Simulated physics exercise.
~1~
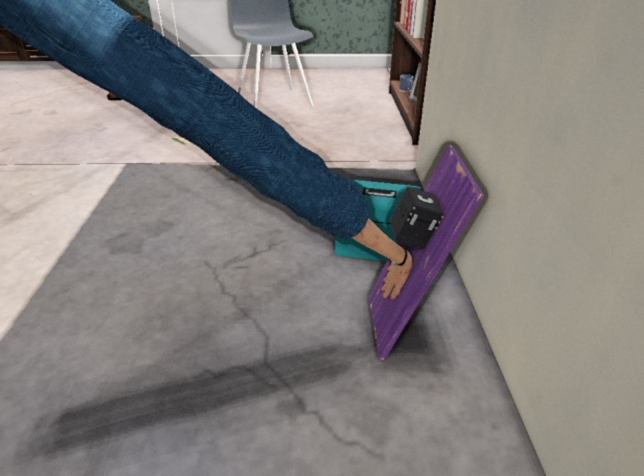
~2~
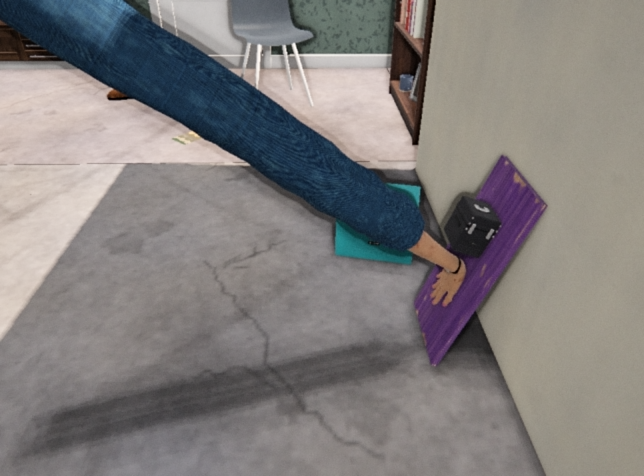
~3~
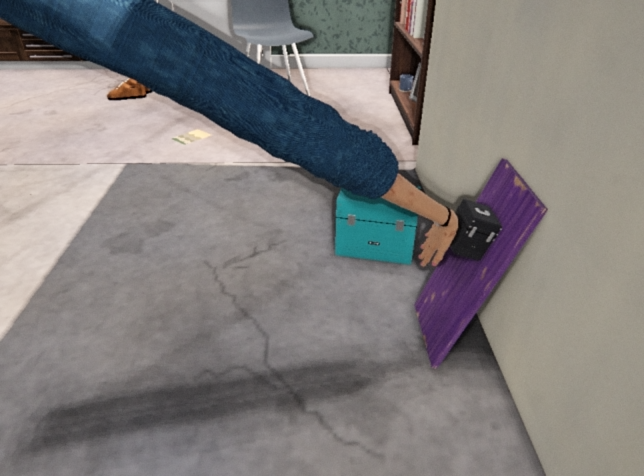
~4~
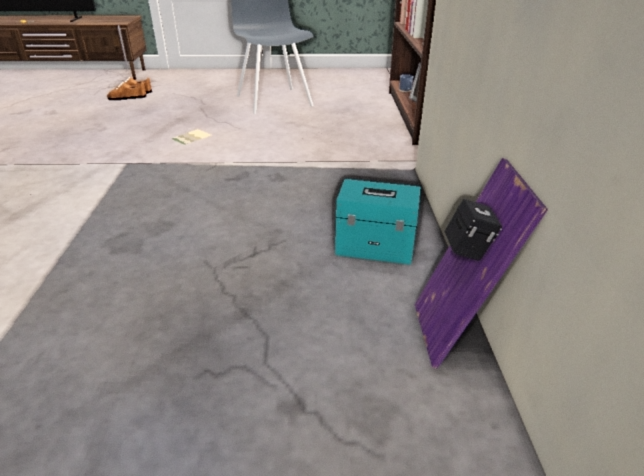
An arm in a blue sleeve shifting a purple board right against a wall, then withdrawing, the board staying propped beside a turquoise toolbox.
